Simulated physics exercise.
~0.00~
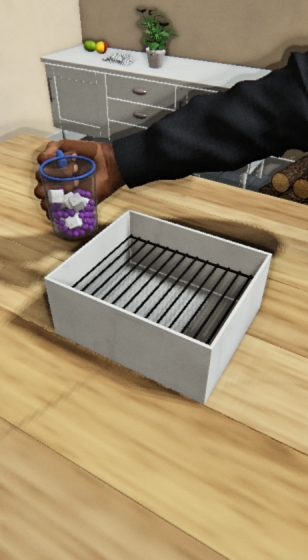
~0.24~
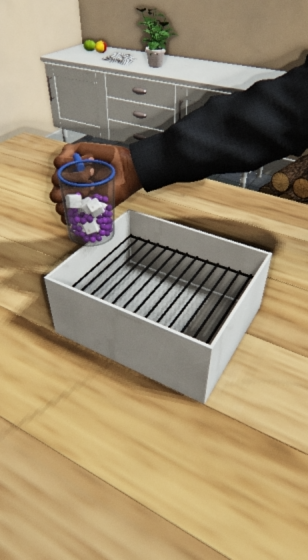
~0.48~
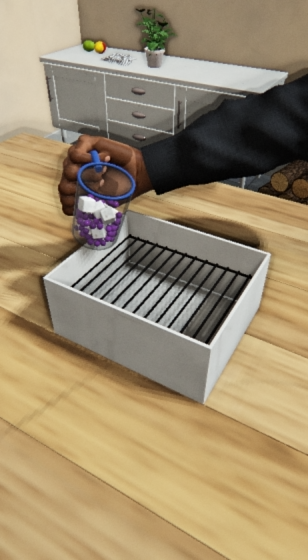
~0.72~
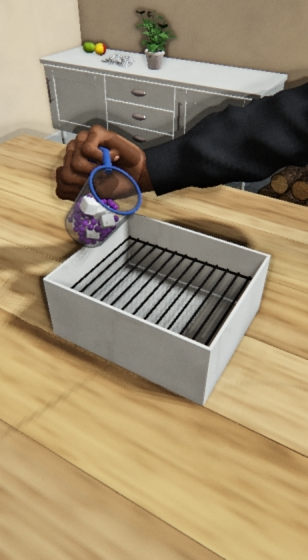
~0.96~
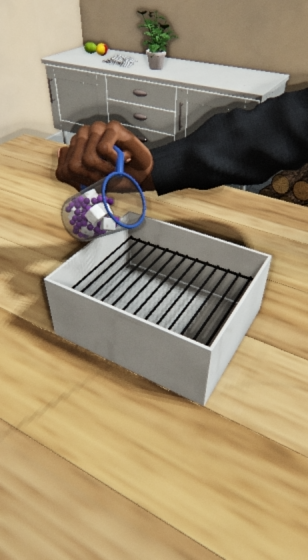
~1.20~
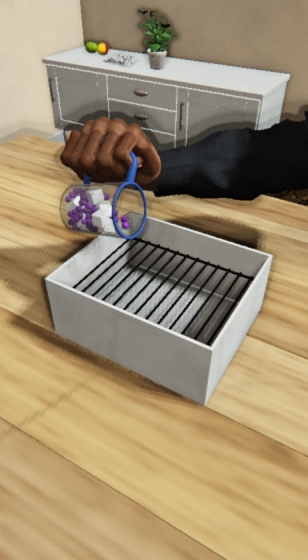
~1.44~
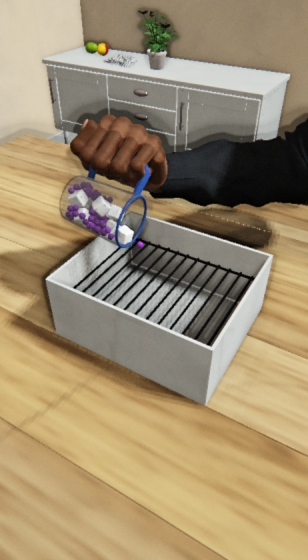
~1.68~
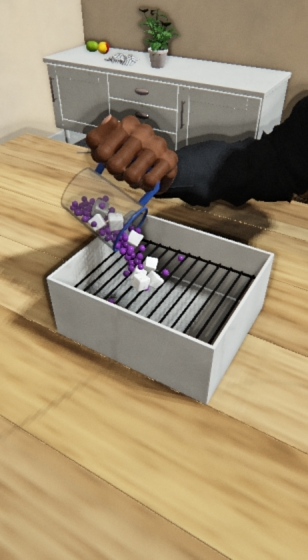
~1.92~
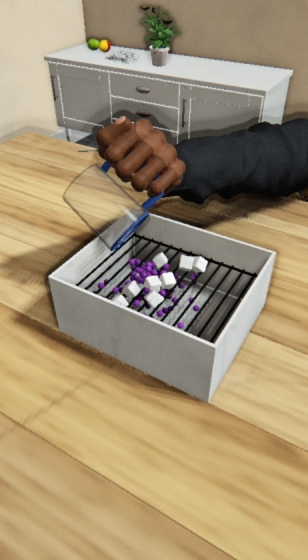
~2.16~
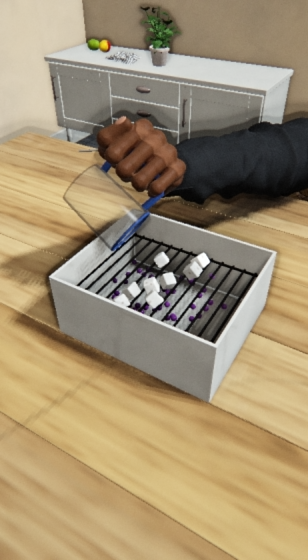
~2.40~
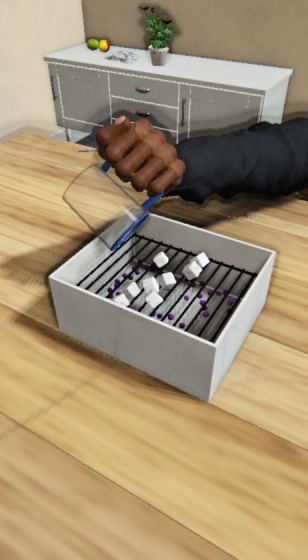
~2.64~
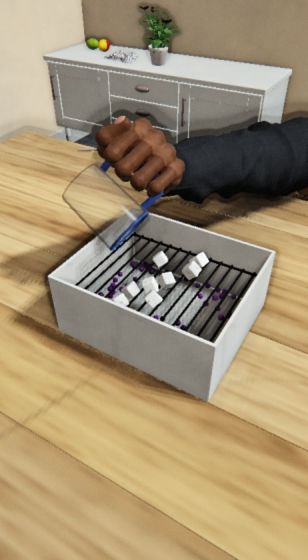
On a wooden table, a hand tips a cup; purple beads drop through wires, white cubes stay.
